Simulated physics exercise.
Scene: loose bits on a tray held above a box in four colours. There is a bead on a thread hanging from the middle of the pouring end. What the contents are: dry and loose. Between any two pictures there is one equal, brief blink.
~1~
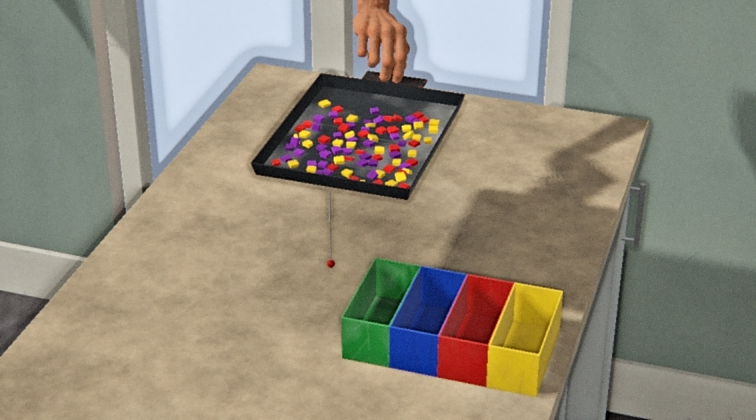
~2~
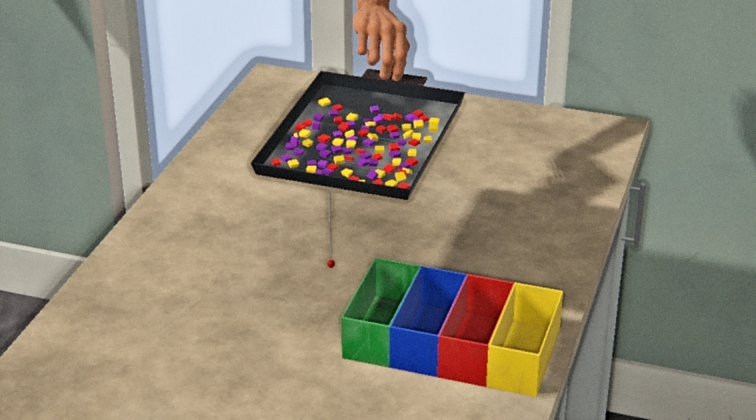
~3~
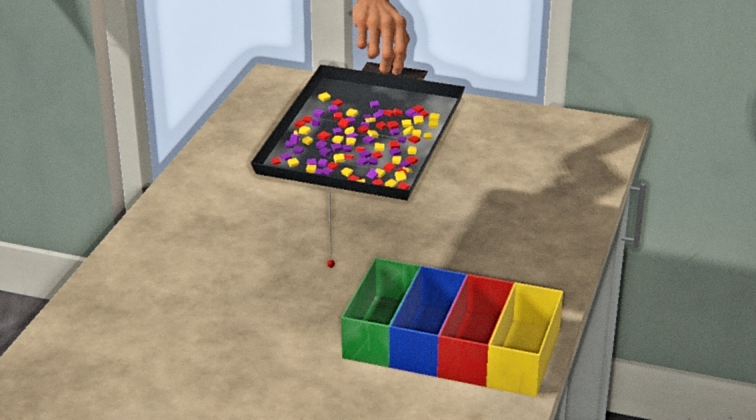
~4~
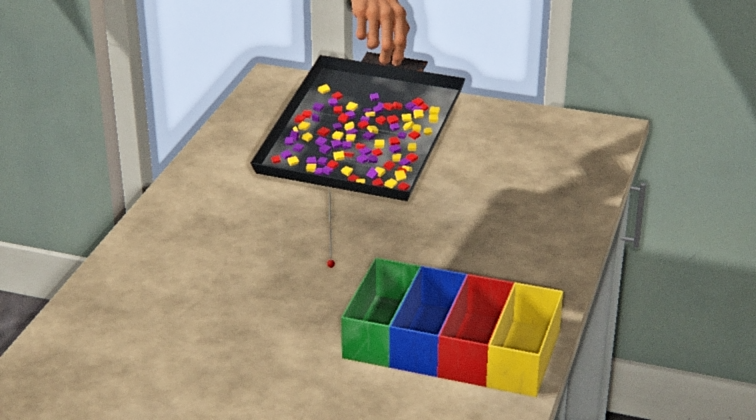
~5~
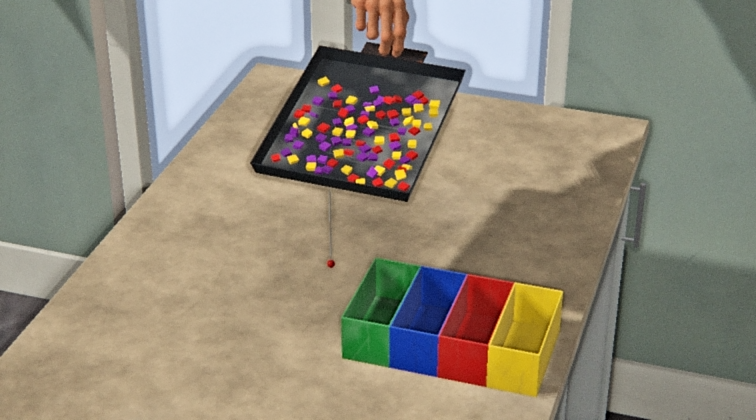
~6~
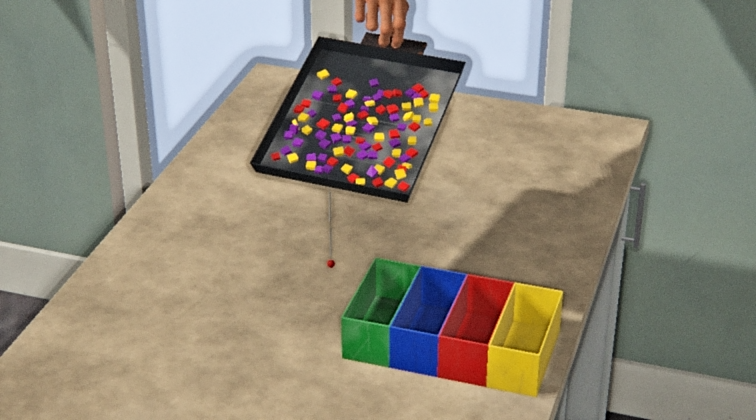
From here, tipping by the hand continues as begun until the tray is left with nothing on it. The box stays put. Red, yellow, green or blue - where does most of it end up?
Most of it ends up in green.
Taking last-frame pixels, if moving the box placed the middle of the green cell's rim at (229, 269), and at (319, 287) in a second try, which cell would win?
Well, the first time it's that yellow cell, and the second time it's blue.
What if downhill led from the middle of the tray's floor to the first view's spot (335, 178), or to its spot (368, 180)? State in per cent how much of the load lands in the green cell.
Roughly 30 % in the first case and 70 % in the second.
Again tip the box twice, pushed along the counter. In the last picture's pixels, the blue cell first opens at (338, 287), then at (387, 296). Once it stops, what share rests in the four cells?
Some 100 percent, followed by some 80 percent.
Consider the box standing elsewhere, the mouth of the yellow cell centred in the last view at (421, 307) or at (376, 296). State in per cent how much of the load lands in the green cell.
About 20% on the first try and 0% on the second.
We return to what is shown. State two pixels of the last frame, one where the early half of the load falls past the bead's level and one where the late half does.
First near (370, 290), later near (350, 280).
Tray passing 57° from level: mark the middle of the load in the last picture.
Its middle sits at about pixel (355, 159).
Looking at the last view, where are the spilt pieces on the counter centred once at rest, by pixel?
I'd mark it at about (310, 345).
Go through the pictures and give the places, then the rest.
The first frame shows corners of the pouring end at (256, 162) and (407, 187), level; middle of the load at (369, 144), mosaic tiles; bead on its thread at (331, 264); green cell at (366, 338); blue cell at (414, 348); red cell at (463, 357); yellow cell at (513, 367).
The second frame shows corners of the pouring end at (255, 162) and (407, 187), level; middle of the load at (369, 143).
The third frame shows corners of the pouring end at (255, 161) and (407, 188), tipped barely, lowest at the right corner; middle of the load at (369, 140).
The fourth frame shows corners of the pouring end at (255, 161) and (407, 189), tipped a little, lowest at the right corner; middle of the load at (369, 136).
The fifth frame shows corners of the pouring end at (255, 161) and (407, 190), tipped a little, lowest at the right corner; middle of the load at (369, 132).
The sixth frame shows corners of the pouring end at (255, 161) and (407, 191), tipped a little, lowest at the right corner; middle of the load at (369, 128); green cell at (366, 338); blue cell at (414, 348); red cell at (463, 357); yellow cell at (513, 367).
Soon, tray tipped steeply; all on the tray.
A while on, tray tipped right over; nearly all on the tray; a small part falling or outside the box.
Towards the end, tray tipped past a quarter turn; about half in the green cell; a small part in the blue cell; about a third falling or outside the box.
Finally, tray tipped past a quarter turn; about half in the green cell; a small part in the blue cell; none in the yellow cell; none in the red cell; about a third outside the box.
